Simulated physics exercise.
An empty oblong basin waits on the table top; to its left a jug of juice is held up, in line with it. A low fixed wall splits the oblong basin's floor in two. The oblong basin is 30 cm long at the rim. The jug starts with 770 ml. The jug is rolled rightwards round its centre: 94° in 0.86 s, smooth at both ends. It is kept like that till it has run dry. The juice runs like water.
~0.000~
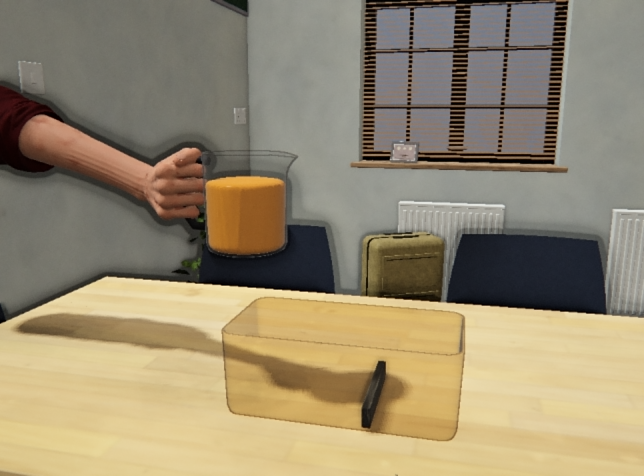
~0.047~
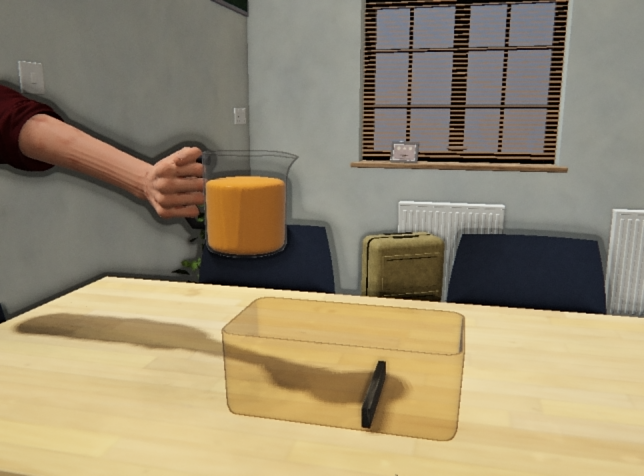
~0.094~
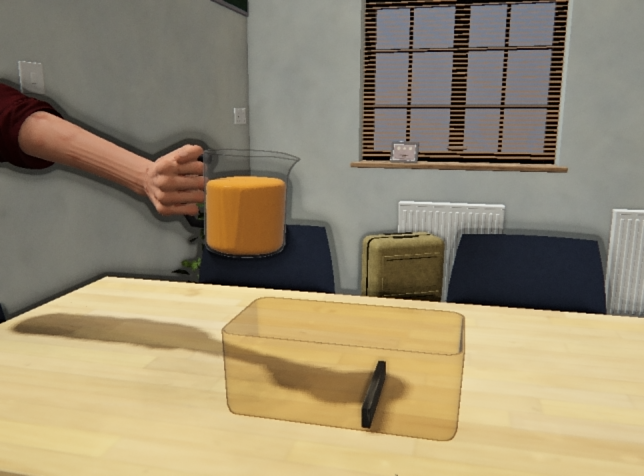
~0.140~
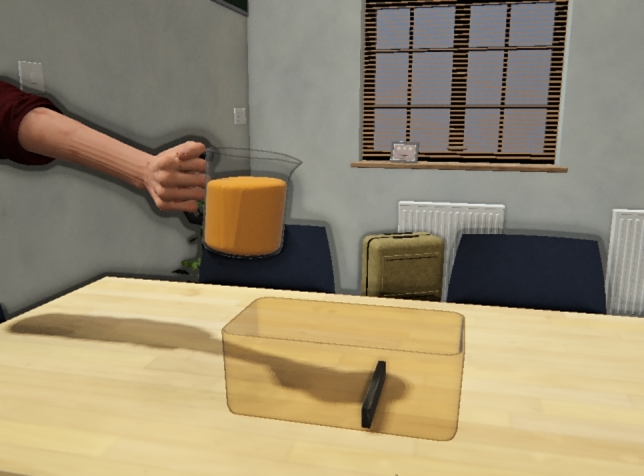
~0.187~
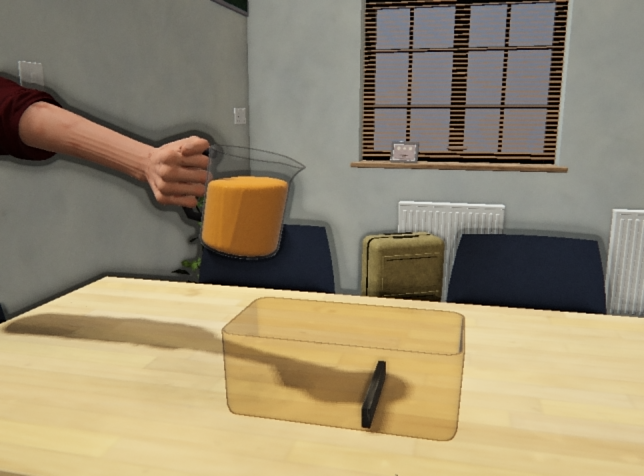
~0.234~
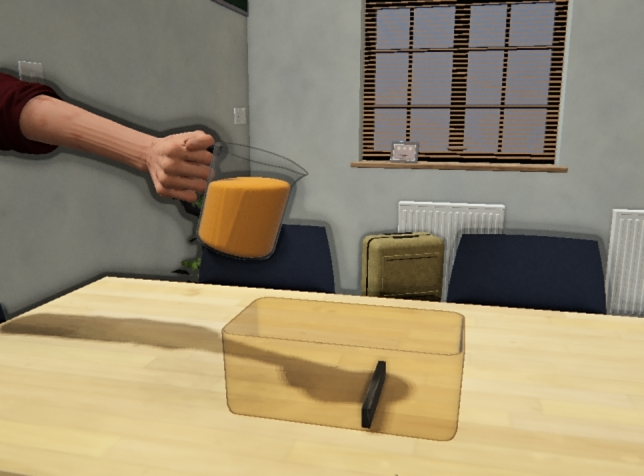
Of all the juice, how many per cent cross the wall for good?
The far part has some 17 per cent.
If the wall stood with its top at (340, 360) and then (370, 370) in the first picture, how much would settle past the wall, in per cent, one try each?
First 80, then 10 per cent.
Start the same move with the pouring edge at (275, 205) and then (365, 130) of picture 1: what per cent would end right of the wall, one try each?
In turn about 15 and 45 per cent.
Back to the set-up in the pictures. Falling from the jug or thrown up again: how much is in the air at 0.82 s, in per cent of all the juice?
Near 24 in a hundred.
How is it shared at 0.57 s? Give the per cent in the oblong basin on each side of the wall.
Left about 0, right about 0.
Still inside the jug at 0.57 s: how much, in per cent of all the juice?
Near 88 in a hundred.
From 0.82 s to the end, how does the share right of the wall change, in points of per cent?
The share moves up, by some 16 per cent.
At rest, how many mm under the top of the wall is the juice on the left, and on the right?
Left about 6 mm, right about 20 mm.
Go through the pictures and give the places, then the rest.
In the first frame, tilt 0°; pouring edge (298, 156); surface from (212, 181) to (284, 183); the oblong basin's rim runs from (241, 314) to (464, 334); the wall's top is at (375, 384).
In the second frame, tilt 1°; pouring edge (298, 156); surface from (211, 181) to (285, 183).
In the third frame, tilt 3°; pouring edge (300, 158); surface from (212, 181) to (285, 184).
In the fourth frame, tilt 6°; pouring edge (302, 162); surface from (213, 181) to (286, 184).
In the fifth frame, tilt 11°; pouring edge (305, 167); surface from (213, 181) to (288, 184).
In the sixth frame, tilt 16°; pouring edge (308, 173); surface from (213, 183) to (291, 185).
By 0.57 s the tilt is 70° and 88 per cent is still to pour, 0 is left of the wall and 0 right of it.
By 0.82 s the tilt is 94° and 41 per cent is still to pour, 33 is left of the wall and 1 right of it.
By 1.08 s the tilt is 94° and 14 per cent is still to pour, 65 is left of the wall and 7 right of it.
By 1.36 s the tilt is 94° and 4 per cent is still to pour, 77 is left of the wall and 11 right of it.
At rest 77 per cent lies left of the wall, 17 right of it and 6 outside.
